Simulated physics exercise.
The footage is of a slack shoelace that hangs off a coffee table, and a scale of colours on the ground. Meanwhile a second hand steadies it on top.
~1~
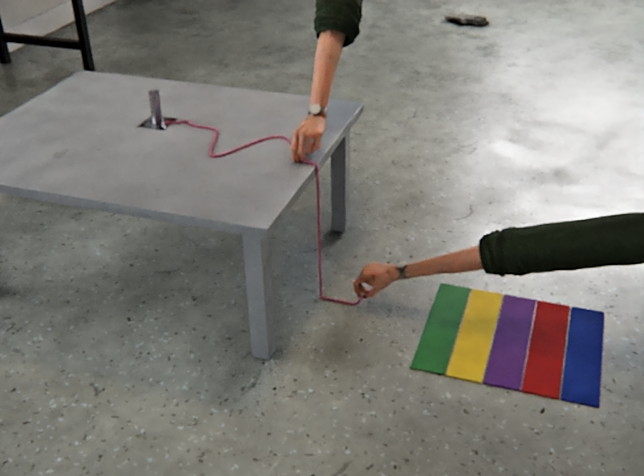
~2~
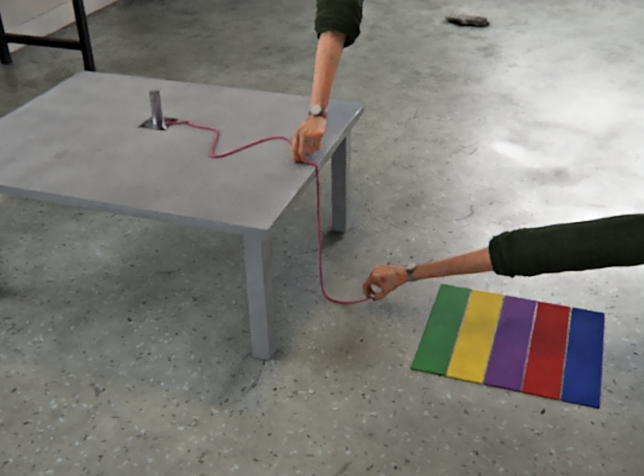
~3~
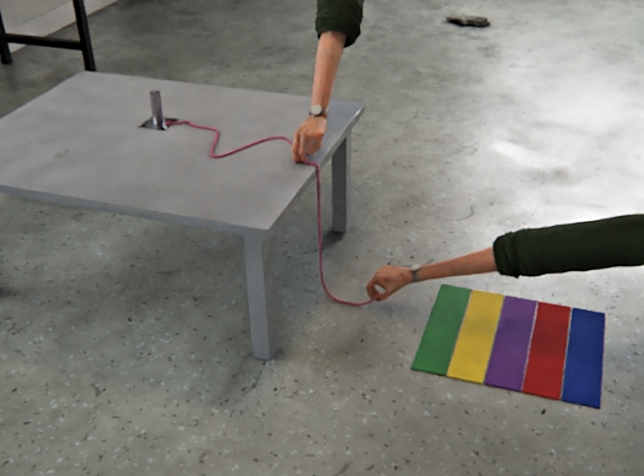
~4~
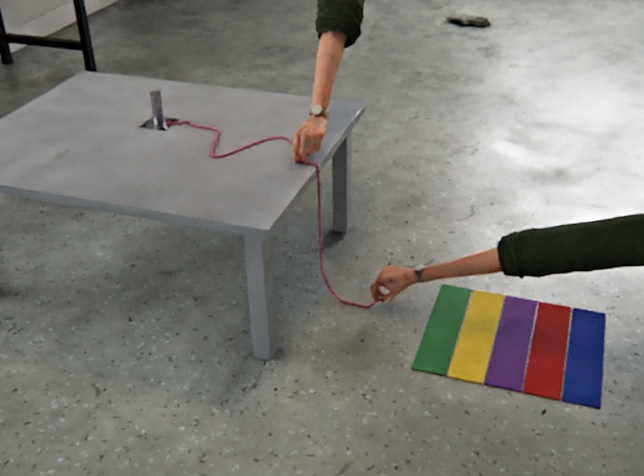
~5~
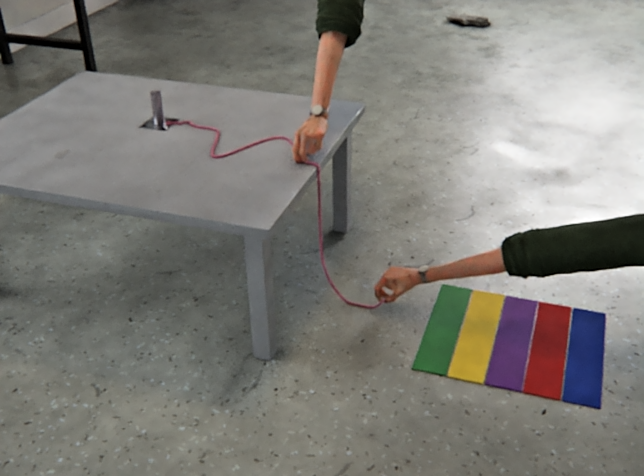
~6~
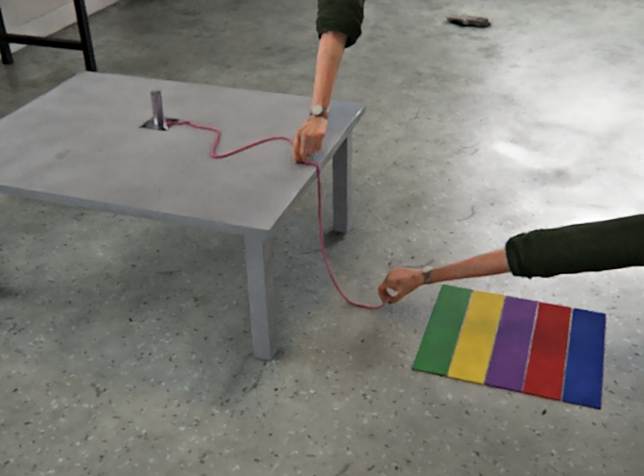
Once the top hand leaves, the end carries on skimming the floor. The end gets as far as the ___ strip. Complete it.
The end gets as far as the blue strip.
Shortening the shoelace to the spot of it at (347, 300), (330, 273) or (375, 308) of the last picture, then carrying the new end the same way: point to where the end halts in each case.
Close to (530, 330) first, close to (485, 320) next, and close to (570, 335) last.
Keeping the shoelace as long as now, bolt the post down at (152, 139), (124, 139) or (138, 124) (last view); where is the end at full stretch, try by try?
One per try, in order: (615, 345), (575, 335), (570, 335).
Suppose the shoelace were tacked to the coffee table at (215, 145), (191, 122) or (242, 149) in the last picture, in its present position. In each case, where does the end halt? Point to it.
Try one gives (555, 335), try two (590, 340), and try three (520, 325).
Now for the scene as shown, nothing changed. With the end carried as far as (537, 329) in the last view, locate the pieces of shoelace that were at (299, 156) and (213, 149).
Result - first point (346, 228), second point (257, 145).
A little later, end near (537, 329); over red.
Next, end near (574, 336); over blue.
When it is tight, end near (596, 340); over blue. It gets as far as the blue strip.
